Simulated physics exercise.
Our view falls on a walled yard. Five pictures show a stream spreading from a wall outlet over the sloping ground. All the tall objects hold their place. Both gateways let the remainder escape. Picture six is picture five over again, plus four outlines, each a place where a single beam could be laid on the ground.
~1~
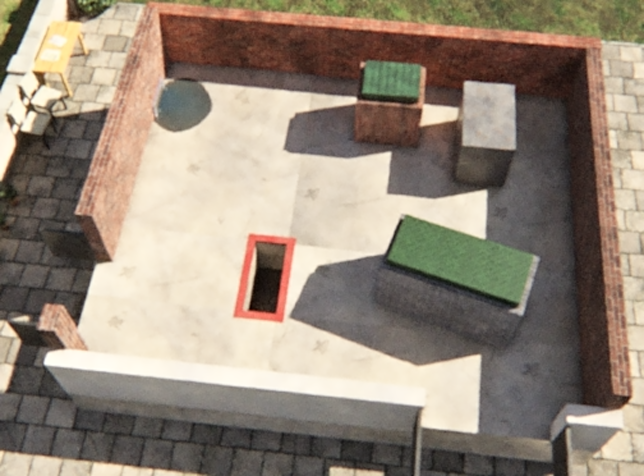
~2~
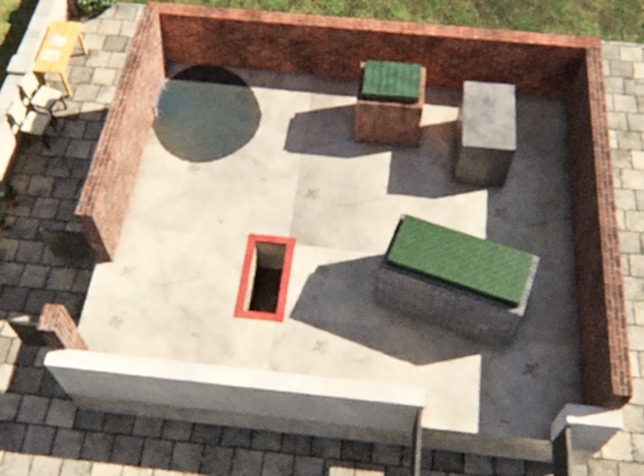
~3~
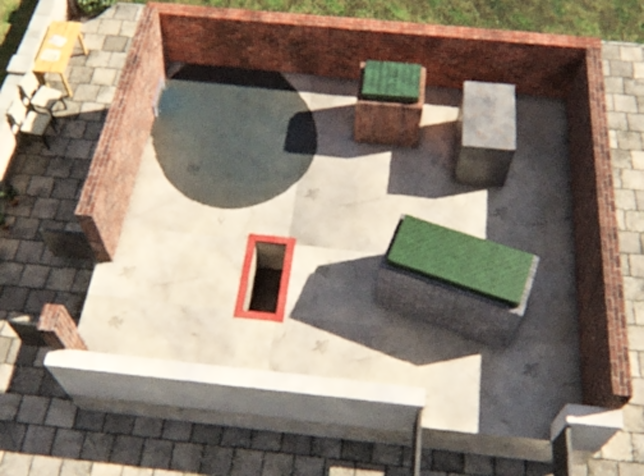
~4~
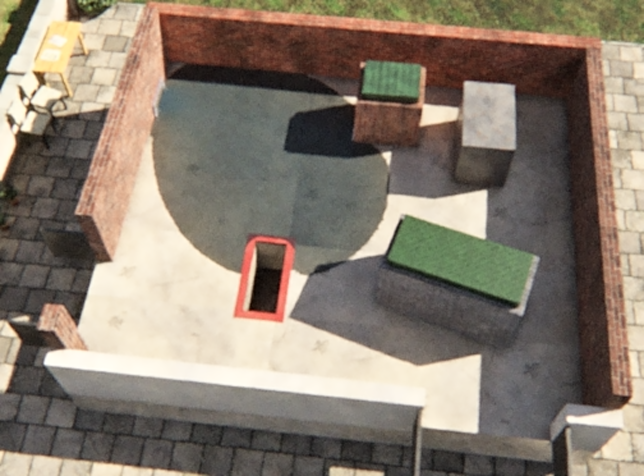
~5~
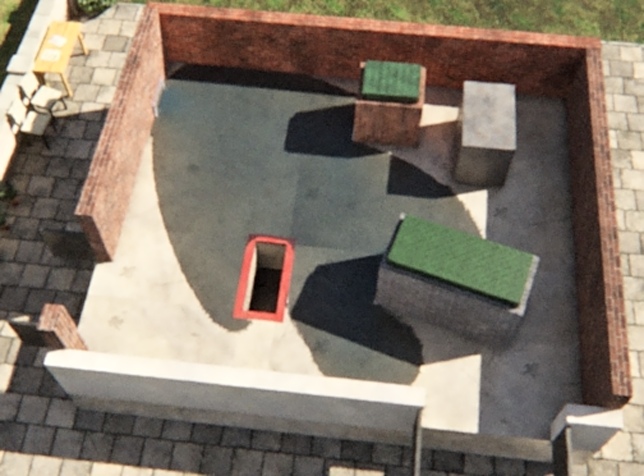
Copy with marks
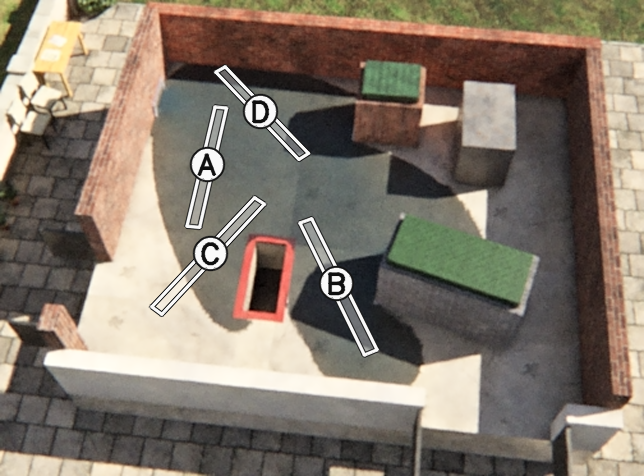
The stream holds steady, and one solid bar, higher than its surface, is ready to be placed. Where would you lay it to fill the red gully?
Go for D.
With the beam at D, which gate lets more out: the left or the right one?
The right gate.
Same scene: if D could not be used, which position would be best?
Position B.
On the marked copy, A from (193, 226) to (220, 107); B from (305, 220) to (370, 352); C from (156, 310) to (259, 200); D from (220, 69) to (303, 156).
With A, about 6 % of the stream runs into the red gully, about 93 % out by the gates.
With B, about 29 % of the stream runs into the red gully, about 70 % out by the gates.
With C, about 4 % of the stream runs into the red gully, about 95 % out by the gates.
With D, about 42 % of the stream runs into the red gully, about 58 % out by the gates.
